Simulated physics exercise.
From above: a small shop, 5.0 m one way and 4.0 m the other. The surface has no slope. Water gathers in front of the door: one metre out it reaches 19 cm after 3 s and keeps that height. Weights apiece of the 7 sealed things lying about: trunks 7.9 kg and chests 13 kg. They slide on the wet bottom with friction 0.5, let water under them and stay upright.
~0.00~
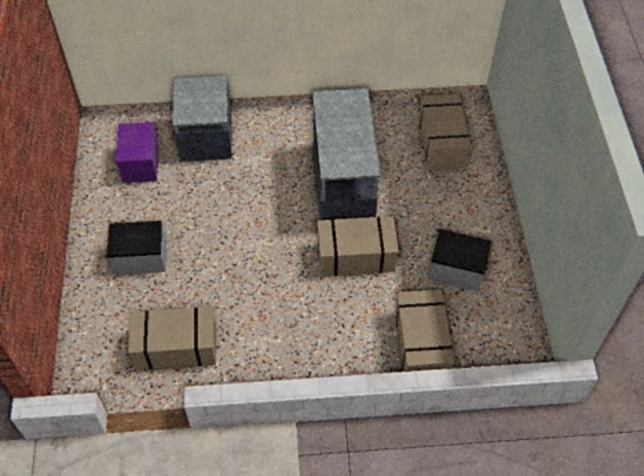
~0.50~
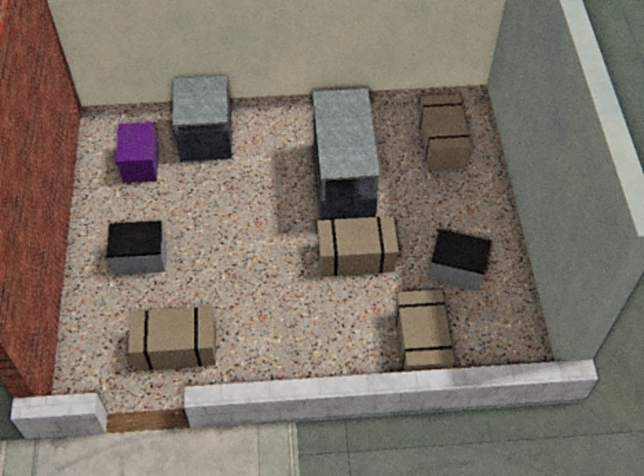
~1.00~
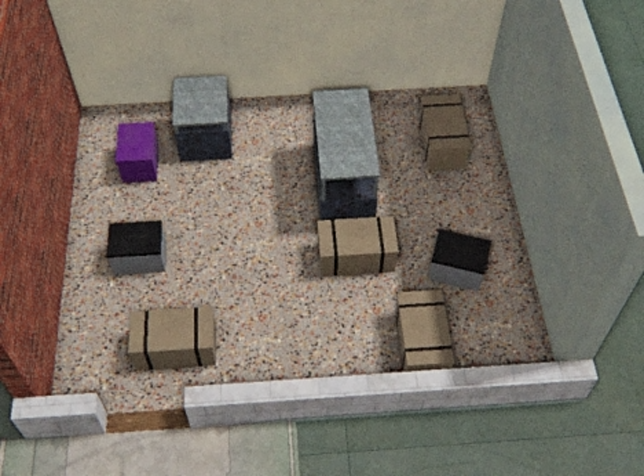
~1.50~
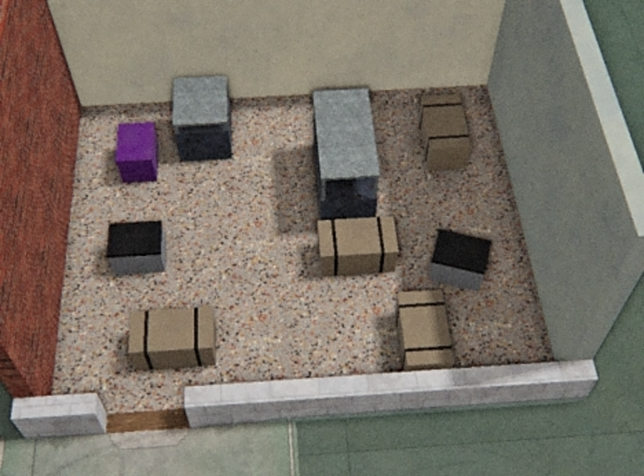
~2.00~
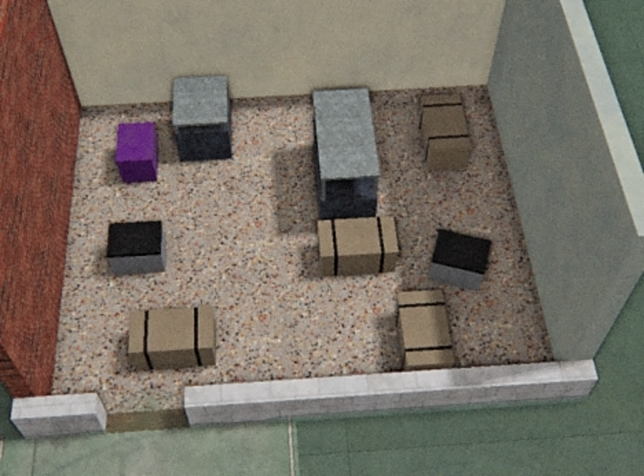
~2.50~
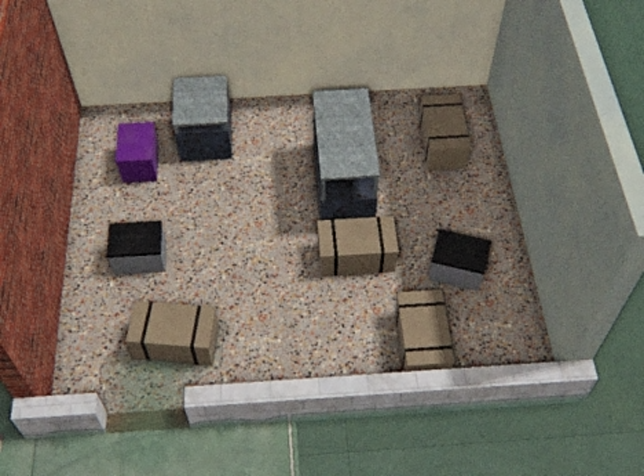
A small walled shop with a speckled floor is seen from above, with a doorway gap at the front left. A purple chest sits at the back left near a grey block, with a longer grey block, strapped tan trunks and two black-topped boxes around the room. The camera stays still as greenish water covers the paving outside, then spreads through the doorway, and the front-left trunk shifts slightly backward.
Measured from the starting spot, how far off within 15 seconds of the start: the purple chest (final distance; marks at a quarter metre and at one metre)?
Purple chest moves a short way.
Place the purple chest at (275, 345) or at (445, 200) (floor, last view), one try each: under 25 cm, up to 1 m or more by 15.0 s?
In turn: It holds its place; it stays put.
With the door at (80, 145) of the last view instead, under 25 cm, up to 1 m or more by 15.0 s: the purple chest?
Then the purple chest travels far.
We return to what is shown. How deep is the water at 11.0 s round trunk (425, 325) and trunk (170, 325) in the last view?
Roughly 2 and 3 cm.
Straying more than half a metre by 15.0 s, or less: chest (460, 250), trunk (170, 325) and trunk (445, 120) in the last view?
In turn: Under, past it, over.
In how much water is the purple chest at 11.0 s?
About 11 cm.
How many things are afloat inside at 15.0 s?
I count 7.
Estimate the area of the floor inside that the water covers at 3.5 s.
Roughly 3.5 m2.
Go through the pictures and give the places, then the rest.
The first frame shows the purple chest at (135, 141), on the bottom; 0.0 m2 under water; 0 of 7 have shifted.
The second frame shows the purple chest at (135, 141) rests on the ground; water covers 0.0 m2; 0 of 7 have shifted.
The third frame shows the purple chest at (135, 141), on the bottom; water covers 0.0 m2; 0 of 7 have shifted.
The fourth frame shows the purple chest at (135, 141), on the bottom; water covers 0.0 m2; 0 of 7 have shifted.
The fifth frame shows the purple chest at (135, 141), on the bottom; 0.1 m2 under water; 0 of 7 have shifted.
The sixth frame shows the purple chest at (135, 141) rests on the ground; 0.5 m2 under water; 1 of 7 have shifted.
After 3.5 s the purple chest is near (135, 141), 0.0 m from its start, aground; 0 afloat.
After 6.8 s the purple chest is near (135, 136), 0.1 m from its start, aground; 1 afloat.
After 11.0 s the purple chest is near (147, 96), 0.6 m from its start, afloat; 4 afloat.
After 15.0 s the purple chest is near (147, 96), 0.6 m from its start, afloat; 7 afloat.
